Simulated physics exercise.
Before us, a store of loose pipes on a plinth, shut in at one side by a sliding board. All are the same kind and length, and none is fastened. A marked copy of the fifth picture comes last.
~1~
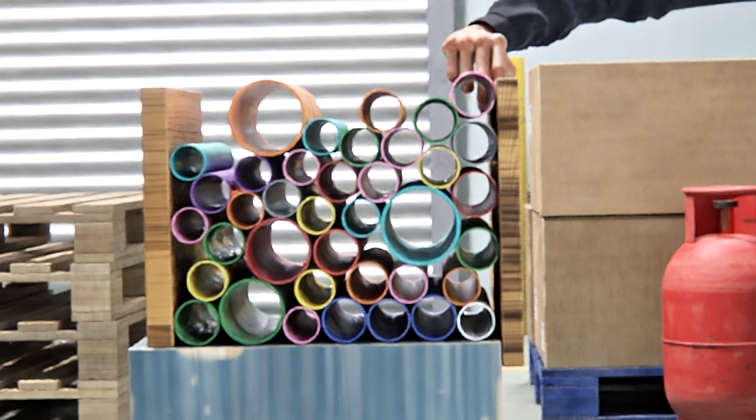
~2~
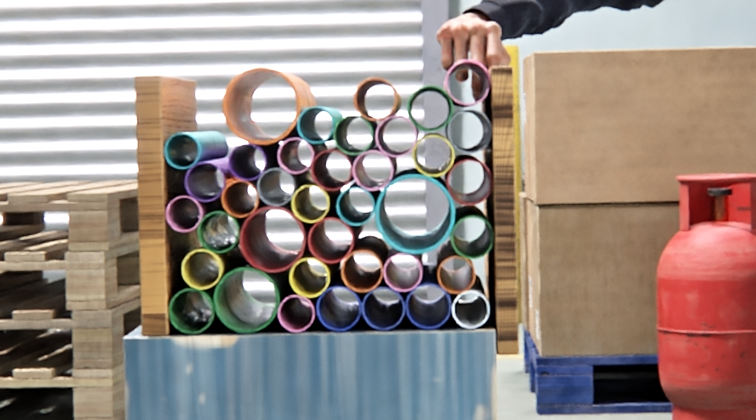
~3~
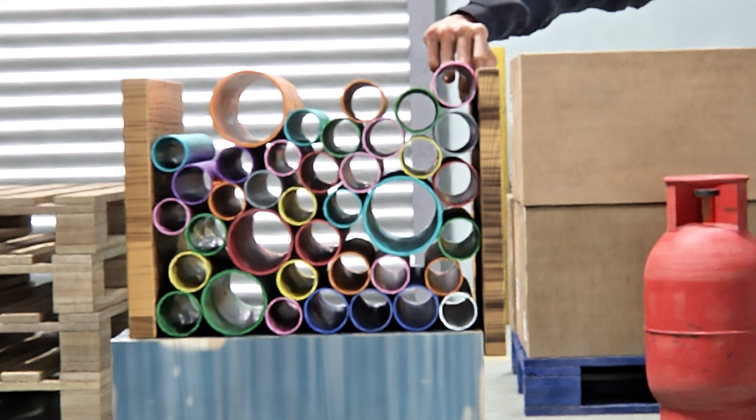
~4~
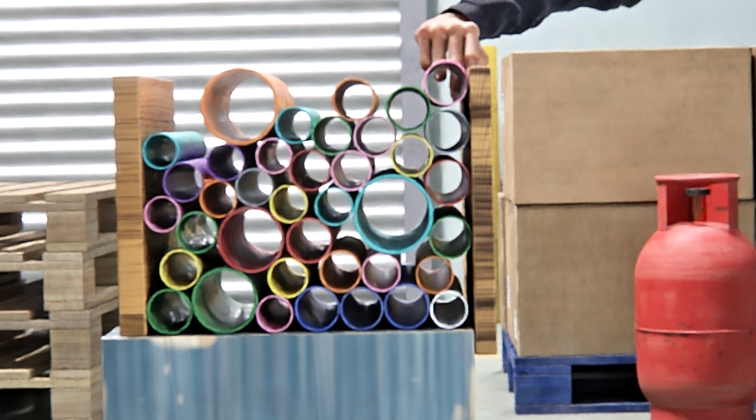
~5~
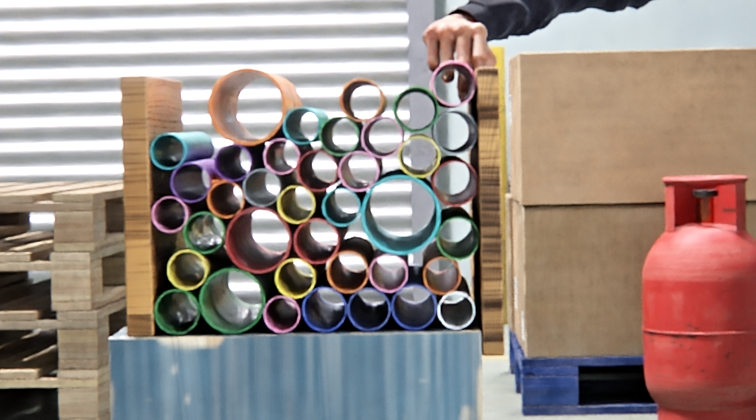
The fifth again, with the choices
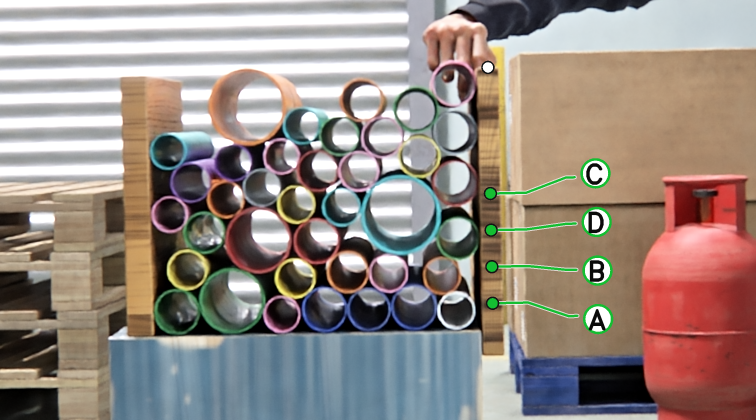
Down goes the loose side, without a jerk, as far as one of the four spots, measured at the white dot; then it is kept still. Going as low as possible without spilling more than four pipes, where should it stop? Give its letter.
At most to C.
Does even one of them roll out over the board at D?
At D: Yes.
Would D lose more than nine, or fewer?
Fewer than nine.
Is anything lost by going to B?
Yes, at B.
On the marked copy, A at (493, 303); B at (492, 267); C at (490, 194); D at (491, 230); the white dot at (488, 67).
Taking C. A third of the way, top of the board (477, 129).
Two thirds of the way, top of the board (479, 194).
When it is over, top of the board (479, 194), three out over the board.
As for the rest, A more than four out over the board; B more than four out over the board; D more than four out over the board.
